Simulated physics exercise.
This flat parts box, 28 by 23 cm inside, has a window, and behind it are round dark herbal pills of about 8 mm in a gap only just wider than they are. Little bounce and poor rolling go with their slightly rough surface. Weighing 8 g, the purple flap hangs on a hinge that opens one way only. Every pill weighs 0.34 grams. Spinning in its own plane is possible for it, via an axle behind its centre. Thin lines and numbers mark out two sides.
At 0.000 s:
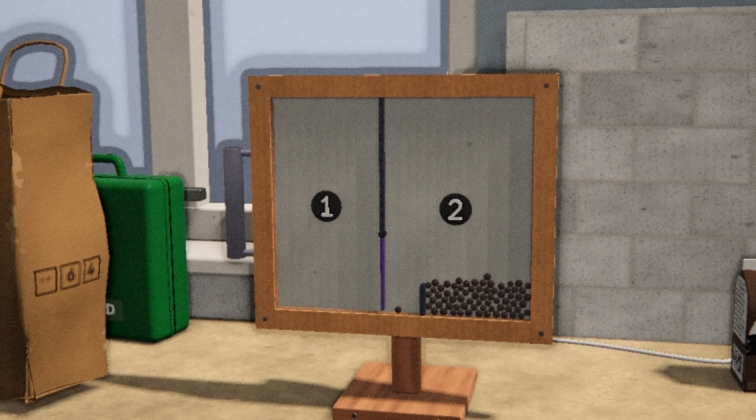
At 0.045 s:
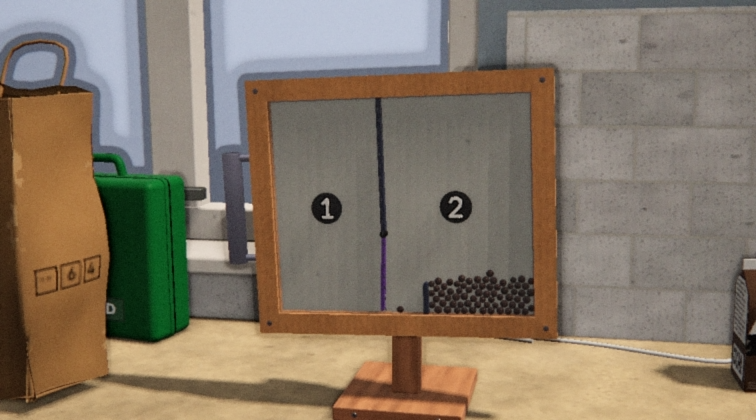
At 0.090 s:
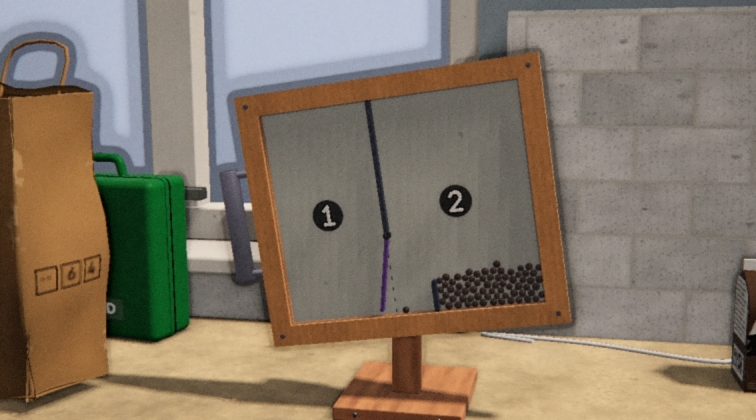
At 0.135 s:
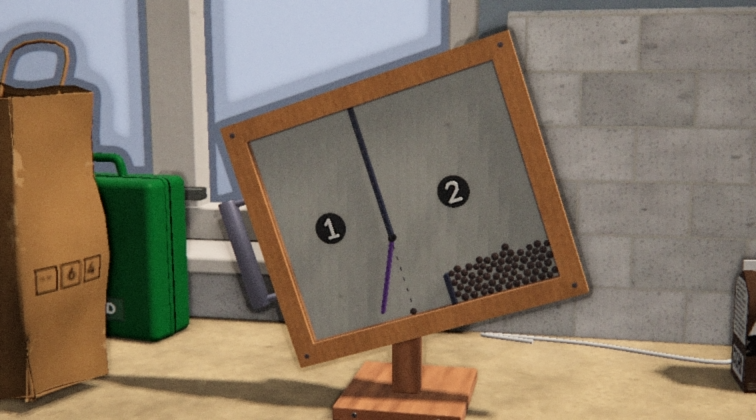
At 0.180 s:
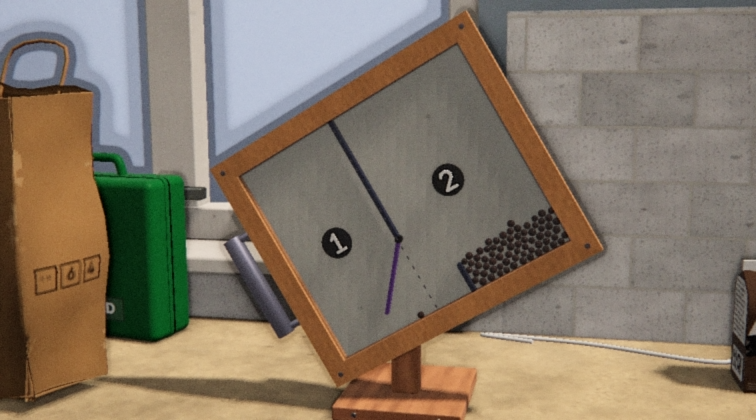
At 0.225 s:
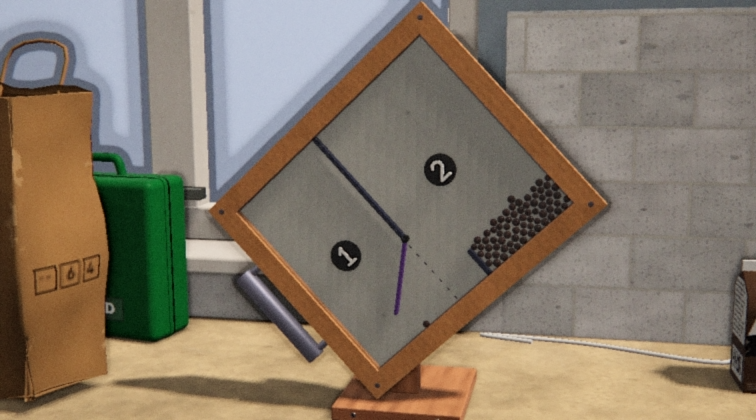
The video shows a flat wooden-framed box with a window, holding dark round pellets at its lower right, as it turns anticlockwise on its stand; the purple flap swings away from the dotted line while the pellets stay bunched together.
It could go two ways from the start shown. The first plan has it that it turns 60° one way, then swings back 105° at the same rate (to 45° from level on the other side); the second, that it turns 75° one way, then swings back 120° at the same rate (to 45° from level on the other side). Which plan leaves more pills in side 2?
It is the earlier plan.
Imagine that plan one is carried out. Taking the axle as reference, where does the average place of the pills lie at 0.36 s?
It sits around 12 cm to the right and around 2 cm up.
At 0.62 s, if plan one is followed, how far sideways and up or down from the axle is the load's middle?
I'd put it near 7 centimetres to the right and 9 centimetres below.
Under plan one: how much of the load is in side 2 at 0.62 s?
Share: Close to 95 percent.
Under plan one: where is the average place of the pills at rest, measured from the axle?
It lies close to 2 centimetres left and 13 centimetres below.
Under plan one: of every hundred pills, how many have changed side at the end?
Roughly 5 per cent.
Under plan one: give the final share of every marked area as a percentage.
Tally: Side 1 = 5; side 2 = 95.
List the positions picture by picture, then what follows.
Level; about 70 pills; load centre (477, 298); top pill (487, 277); purple flap (383, 234); no. 1 (326, 206), no. 2 (456, 209), in the first picture.
Turned 2° anticlockwise; load centre (481, 295); top pill (490, 274), in the second picture.
Turned 8° anticlockwise; load centre (490, 287); top pill (497, 264); wall ends (386, 231), (434, 282), in the third picture.
Turned 18° anticlockwise; load centre (502, 271); top pill (547, 243); purple flap (392, 238) tilted 7°, in the fourth picture.
Turned 31° anticlockwise; load centre (513, 248); top pill (551, 211), in the fifth picture.
Turned 43° anticlockwise; load centre (519, 224); top pill (548, 178); purple flap (405, 239) tilted 7°; no. 1 (346, 256), no. 2 (440, 170), in the sixth picture.
Plan one. After 0.36 s, it stands 60° anticlockwise; the pills' middle is 12 cm right of and 2 cm above the centre; no. 2, 100 %; purple flap open 35°.
After 0.62 s, it stands 6° anticlockwise; the pills' middle is 7 cm right of and 9 cm below the centre; no. 1, 5 %, no. 2, 95 %; purple flap open 31°.
After 0.87 s, it stands 45° clockwise; the pills' middle is 3 cm left of and 12 cm below the centre; no. 1, 5 %, no. 2, 95 %; purple flap open 19°.
At rest by 1.5 s, it stands 45° clockwise; no. 1, 5 %, no. 2, 95 %; purple flap open 9°.
Plan two would end with no. 1, 45 %, no. 2, 55 %.
